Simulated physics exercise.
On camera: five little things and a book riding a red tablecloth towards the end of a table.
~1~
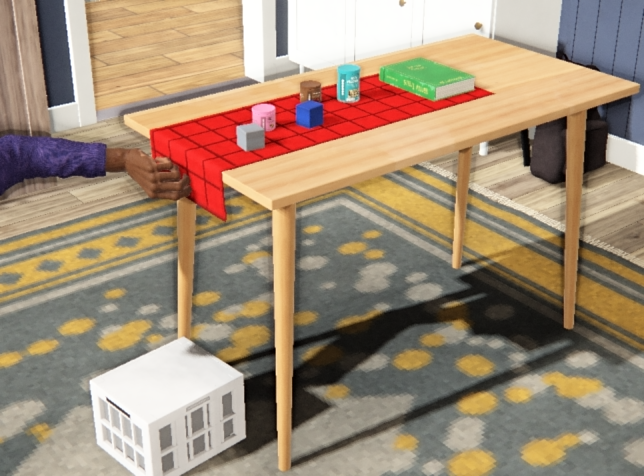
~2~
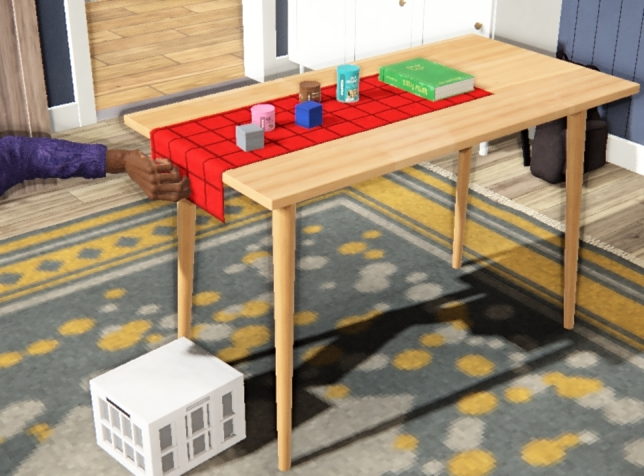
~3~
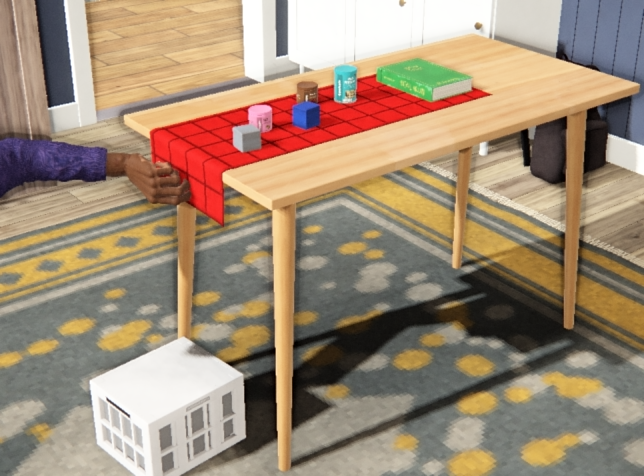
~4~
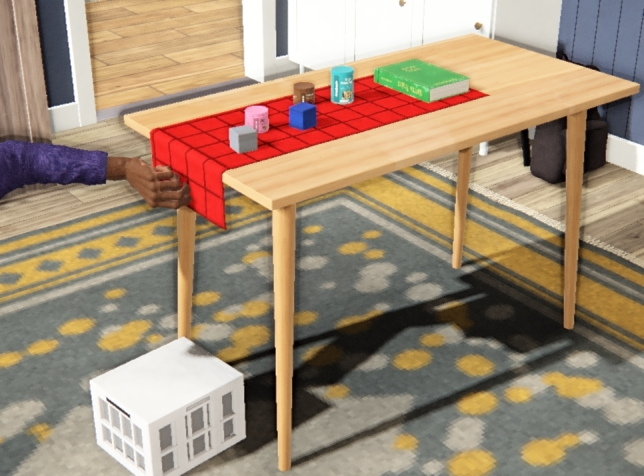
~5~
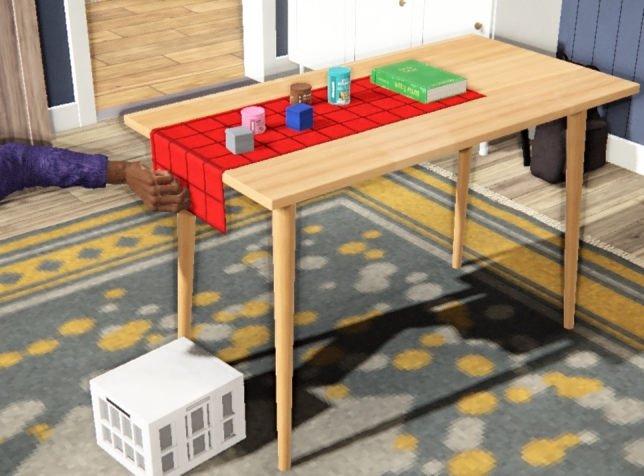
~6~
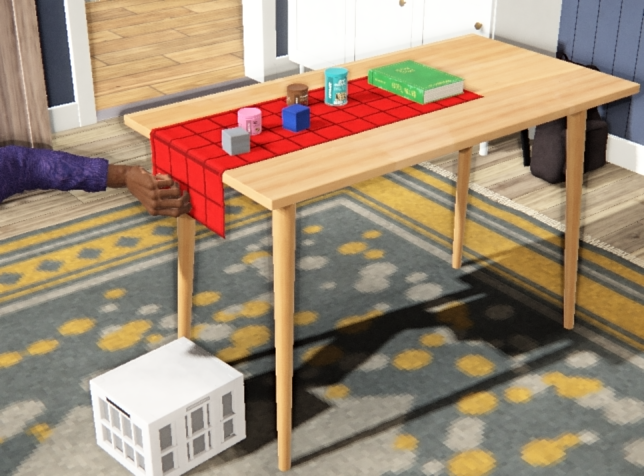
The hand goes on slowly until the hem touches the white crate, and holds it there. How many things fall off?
The count of fallen things is four.
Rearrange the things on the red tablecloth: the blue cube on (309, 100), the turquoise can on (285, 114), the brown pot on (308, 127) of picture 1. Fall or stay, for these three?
The blue cube goes over, the turquoise can tumbles off, the brown pot drops off.
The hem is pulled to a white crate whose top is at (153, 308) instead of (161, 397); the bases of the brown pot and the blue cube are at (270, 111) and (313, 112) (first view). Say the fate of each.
The brown pot holds on, the blue cube remains up.
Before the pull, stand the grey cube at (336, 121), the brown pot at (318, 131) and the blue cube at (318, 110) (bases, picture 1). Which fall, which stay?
The grey cube comes down; the brown pot drops off; the blue cube drops off.
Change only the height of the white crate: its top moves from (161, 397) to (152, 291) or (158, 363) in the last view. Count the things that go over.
In that case 1 and 3.
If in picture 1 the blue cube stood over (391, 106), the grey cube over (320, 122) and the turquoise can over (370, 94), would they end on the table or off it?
The blue cube remains up; the grey cube comes down; the turquoise can remains up.
Early on, hem near (191, 316); grey cube and pink pot gone.
Midway, hem on the crate; grey cube, pink pot, blue cube and brown pot gone.
Finally, hem on the crate; grey cube, pink pot, blue cube and brown pot gone. It carries off four.
